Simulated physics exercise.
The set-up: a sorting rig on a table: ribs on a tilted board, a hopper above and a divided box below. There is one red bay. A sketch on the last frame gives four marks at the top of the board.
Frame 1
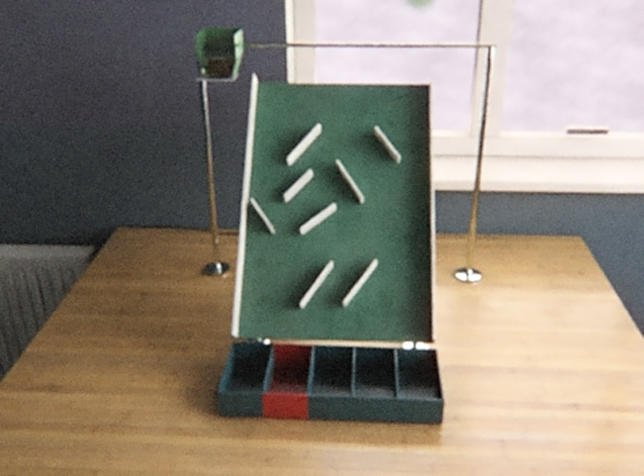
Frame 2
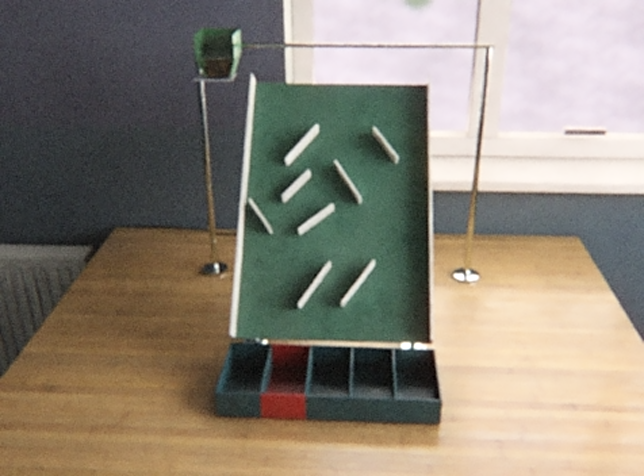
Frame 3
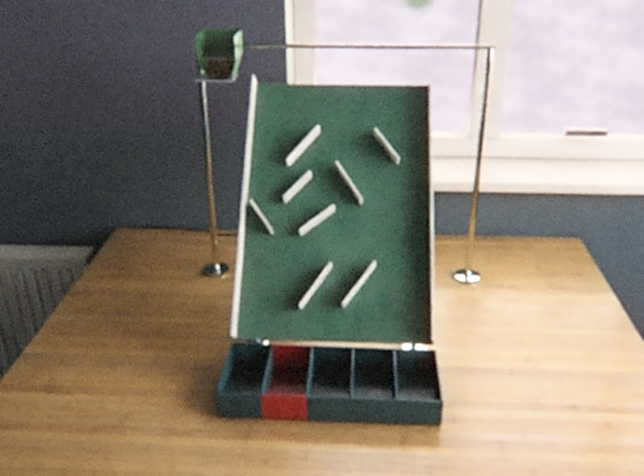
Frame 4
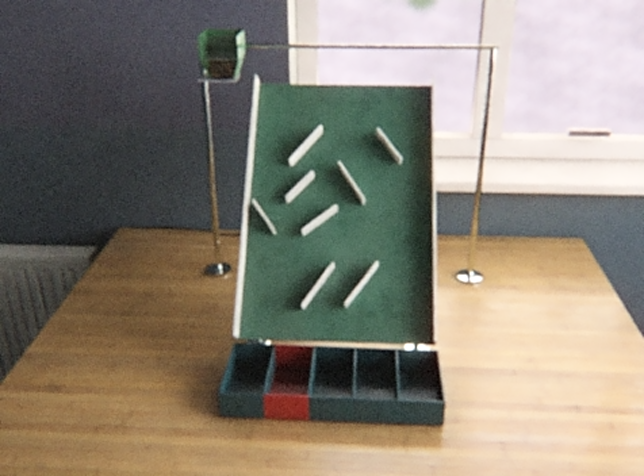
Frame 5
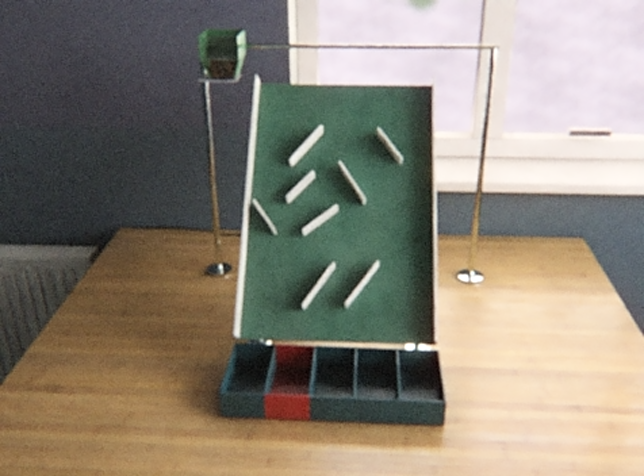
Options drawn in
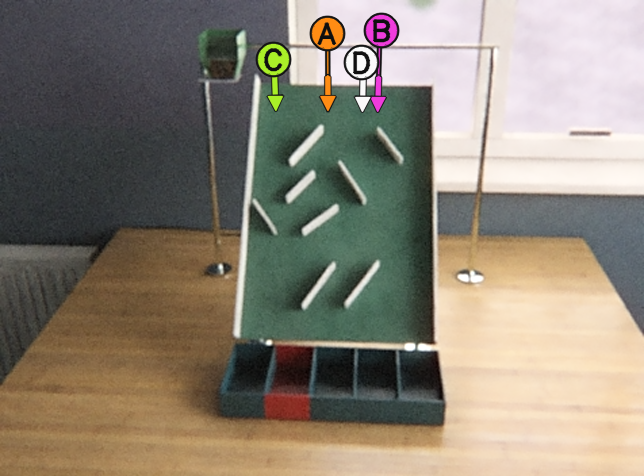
Green tilted board with pale ribs standing above a divided box with one red bay on a wooden table, nothing visibly moving.
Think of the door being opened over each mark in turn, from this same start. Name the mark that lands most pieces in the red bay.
Choose C.
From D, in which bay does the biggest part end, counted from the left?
It is the fifth one.
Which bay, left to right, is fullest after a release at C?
The second from the left.
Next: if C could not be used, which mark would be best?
That is mark A.
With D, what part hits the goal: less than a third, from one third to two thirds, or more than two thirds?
Mark D gives less than a third.
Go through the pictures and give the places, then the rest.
In the first frame, hopper (221, 70), black beans, door shut.
In the second frame, ribs (285, 159) to (317, 124), (374, 127) to (397, 157), (282, 196) to (309, 170).
In the third frame, ribs (336, 161) to (361, 199), (251, 199) to (271, 229), (299, 230) to (334, 205).
In the fourth frame, ribs (302, 306) to (333, 262), (345, 304) to (378, 261).
In the fifth frame, red bay (287, 406), number 2 of 5 from the left.
On the marked copy, mark A meets the board at (327, 105); mark B meets the board at (377, 106); mark C meets the board at (275, 105); mark D meets the board at (362, 106).
Choosing A, roughly half in the red bay, roughly half in other bays.
Choosing B, about a tenth in the red bay, almost all in other bays.
Choosing C, roughly two thirds in the red bay, roughly a third in other bays.
Choosing D, about a tenth in the red bay, the larger part in other bays, about a tenth outside the box.
